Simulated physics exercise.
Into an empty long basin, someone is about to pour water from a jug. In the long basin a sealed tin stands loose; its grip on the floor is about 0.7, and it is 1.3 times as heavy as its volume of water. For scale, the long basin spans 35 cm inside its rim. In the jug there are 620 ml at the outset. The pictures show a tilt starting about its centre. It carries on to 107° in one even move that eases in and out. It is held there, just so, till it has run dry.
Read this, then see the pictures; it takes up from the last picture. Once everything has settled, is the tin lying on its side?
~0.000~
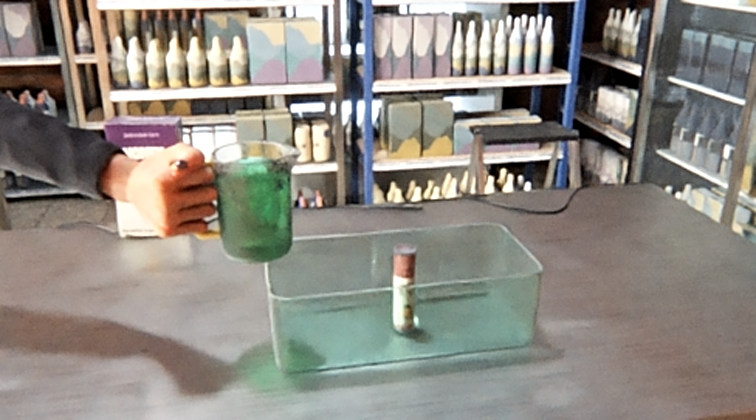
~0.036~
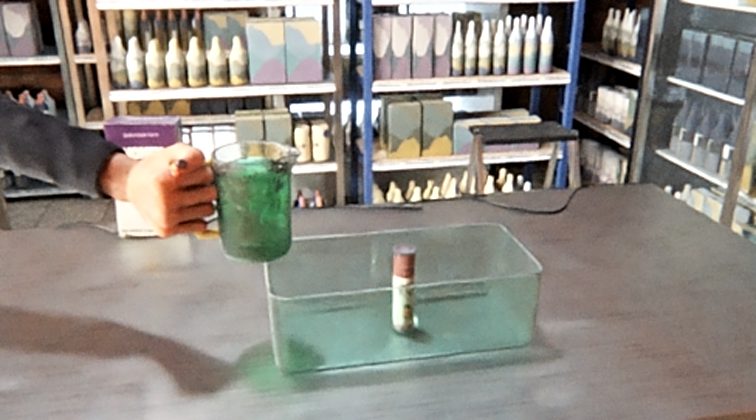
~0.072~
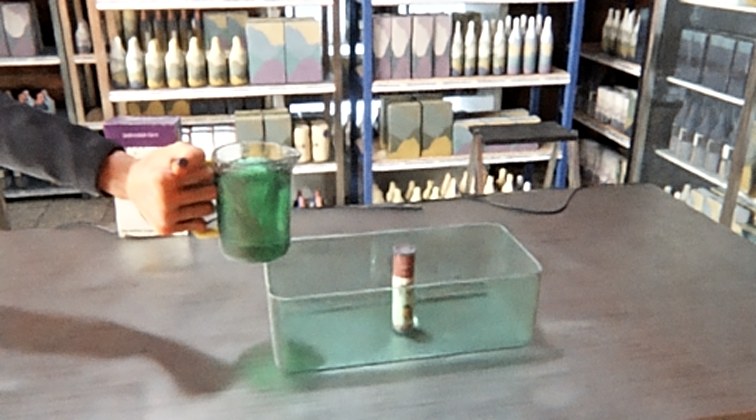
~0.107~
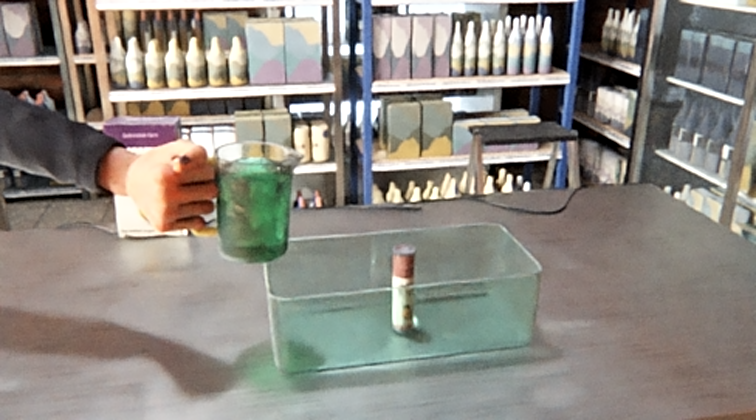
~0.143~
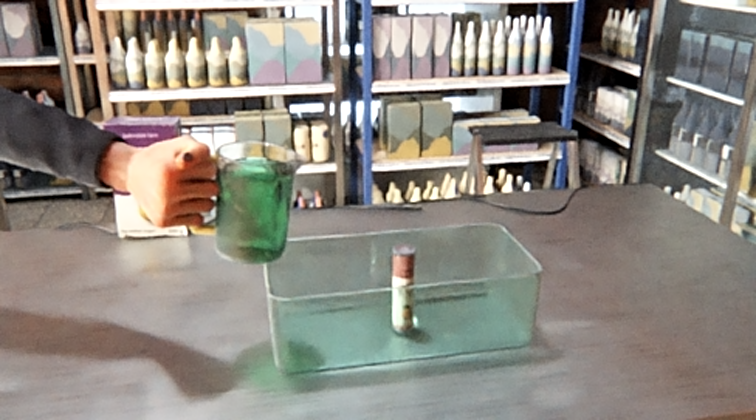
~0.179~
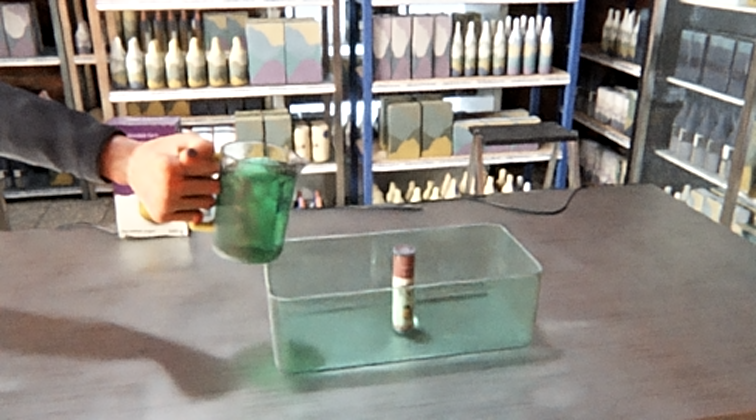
It survives.
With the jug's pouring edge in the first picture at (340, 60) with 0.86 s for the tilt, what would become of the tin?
Result: Tin tipped over.
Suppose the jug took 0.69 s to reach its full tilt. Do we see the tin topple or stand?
So the tin will hold steady.
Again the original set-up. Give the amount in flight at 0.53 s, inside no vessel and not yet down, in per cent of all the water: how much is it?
Around 12 in a hundred.
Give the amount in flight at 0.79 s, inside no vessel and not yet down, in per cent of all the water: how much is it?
About 12 per cent.
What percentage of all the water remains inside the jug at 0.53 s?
Close to 82 percent of the liquid remains at that time.
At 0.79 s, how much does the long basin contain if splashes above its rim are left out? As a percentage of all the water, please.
My estimate is about 56 percent.
After 0.53 s the tilt is 73° and 82 per cent is still to pour; the tin stands where it began.
After 0.79 s the tilt is 105° and 31 per cent is still to pour; the tin stands where it began.
After 1.07 s the tilt is 107° and 3 per cent is still to pour; the tin stands where it began.
After 1.36 s the tilt is 107° and 0 per cent is still to pour; the tin stands where it began.
In the end the tin stands where it began.
